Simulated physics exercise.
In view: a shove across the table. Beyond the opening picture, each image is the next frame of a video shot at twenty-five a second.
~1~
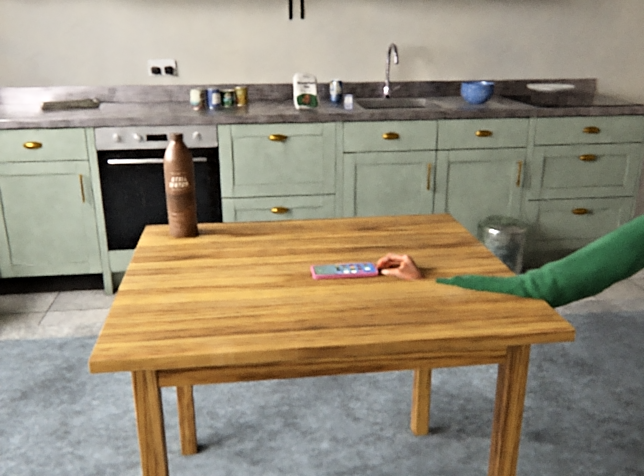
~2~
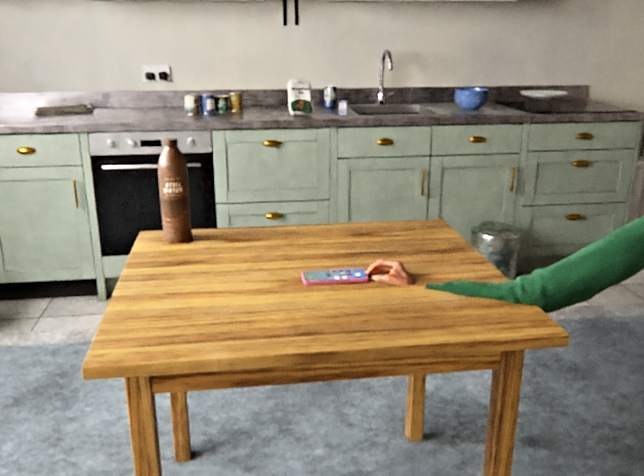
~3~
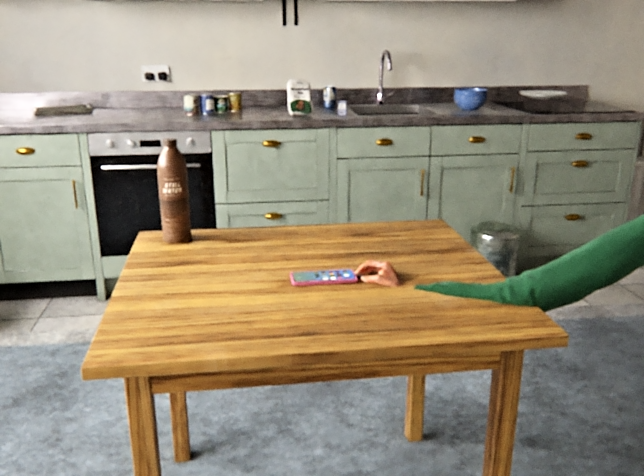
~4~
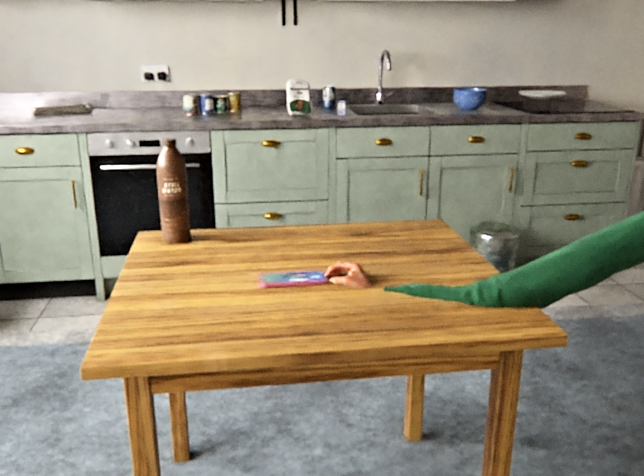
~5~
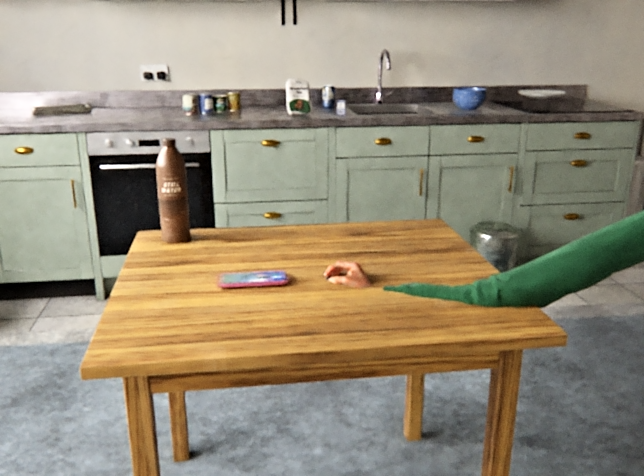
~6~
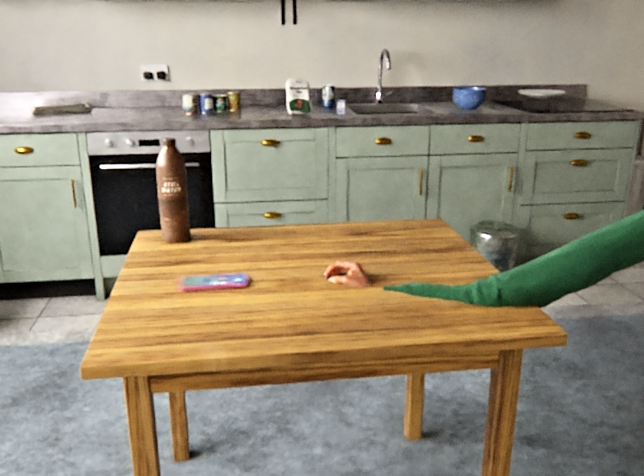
In a kitchen with pale green cabinets, a hand in a green sleeve rests at a pink phone on a wooden table, near a brown bottle. The hand pushes the phone leftward across the tabletop, then stays still while the phone slides farther left on its own, leaving a widening gap.
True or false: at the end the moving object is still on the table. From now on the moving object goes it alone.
False.
Then, 0.10 s on from there, pink phone shifted well along near (124, 287).
Then, 0.30 s on from there, pink phone now off the table.
Then, 0.50 s on from there, things are still on the move.
Then, 0.70 s on from there, as before.
In the end, off the table, pink phone.
